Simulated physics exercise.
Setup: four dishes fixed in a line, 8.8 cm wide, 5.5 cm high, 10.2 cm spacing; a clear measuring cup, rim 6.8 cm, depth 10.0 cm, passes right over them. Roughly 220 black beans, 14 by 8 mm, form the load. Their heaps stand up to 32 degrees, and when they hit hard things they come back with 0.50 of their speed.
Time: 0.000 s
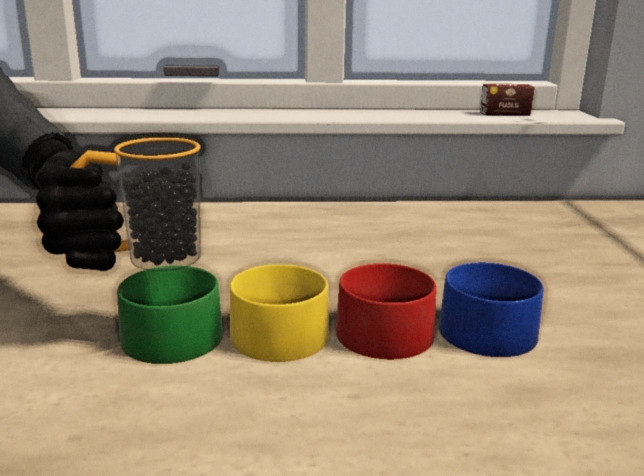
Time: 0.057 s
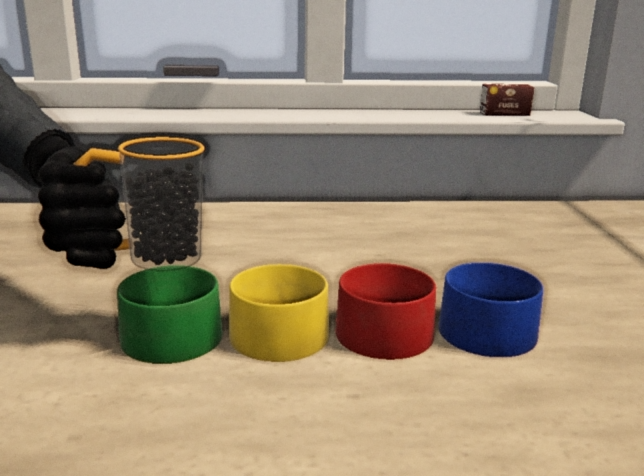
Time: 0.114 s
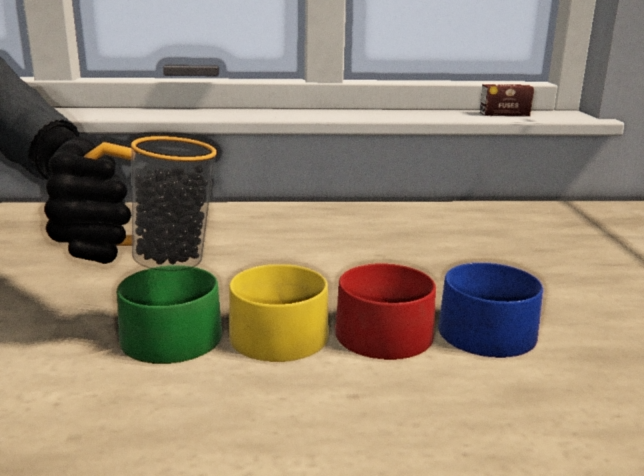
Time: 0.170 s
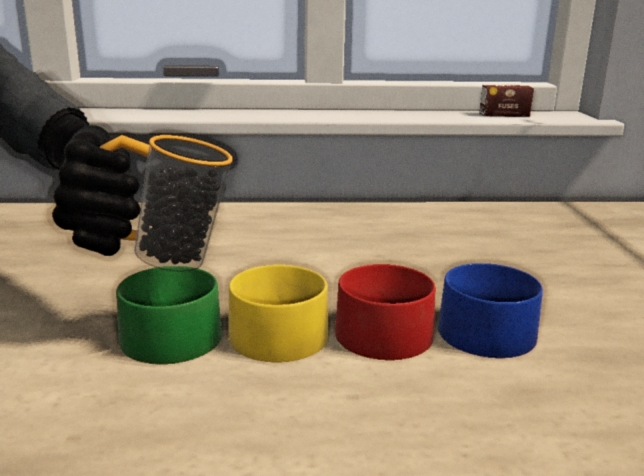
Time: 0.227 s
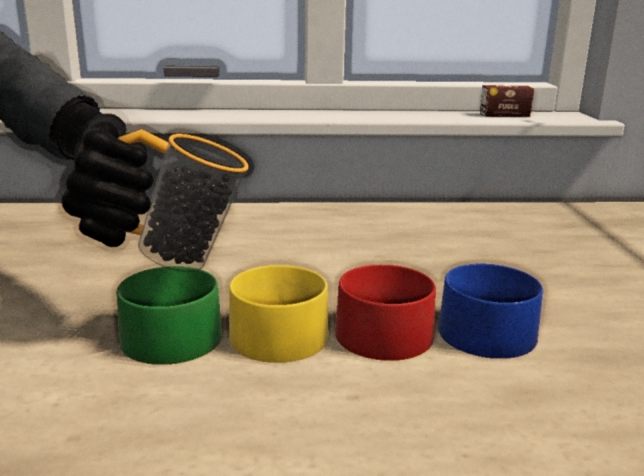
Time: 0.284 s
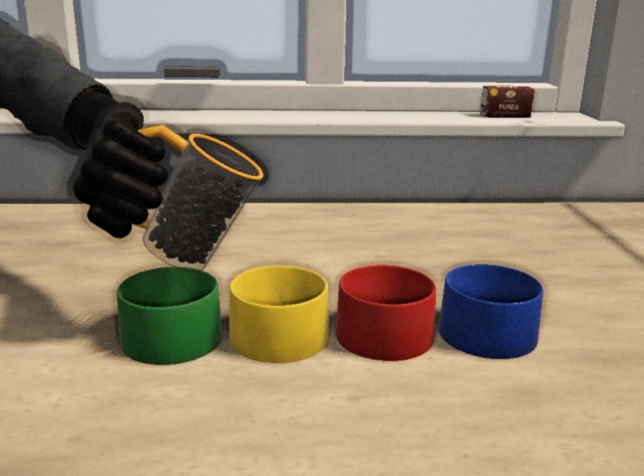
A black-gloved hand held a clear measuring cup of black beans above a row of green, yellow, red and blue dishes, then moved it slightly right while tilting it steadily to the right.
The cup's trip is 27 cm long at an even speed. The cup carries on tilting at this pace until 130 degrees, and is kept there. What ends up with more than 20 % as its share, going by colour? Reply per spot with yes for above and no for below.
Red: Yes, above. Blue: No, below. Green: No, below. Yellow: No, below. Counter: No, below.
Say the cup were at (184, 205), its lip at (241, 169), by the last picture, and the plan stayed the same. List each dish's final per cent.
In the end red holds 30, blue holds 0, green holds 0, yellow holds 20.
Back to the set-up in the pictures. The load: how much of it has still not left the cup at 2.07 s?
My guess is near 0 per cent.
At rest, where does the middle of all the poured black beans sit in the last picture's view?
Look around (393, 311) in the last picture.
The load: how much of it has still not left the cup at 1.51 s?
About 0 %.
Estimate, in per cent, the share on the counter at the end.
Near 0 percent, roughly speaking.
After 1.02 s, tilt 126 degrees; cup holds 65 %, red 35 %.
After 1.51 s, tilt 130 degrees; cup holds 0 %, red 95 %.
After 2.07 s, tilt 130 degrees; cup holds 0 %, red 95 %.
By 2.4 s all is still; red 95 %, blue 0 %, green 0 %, yellow 0 %, counter 0 %.
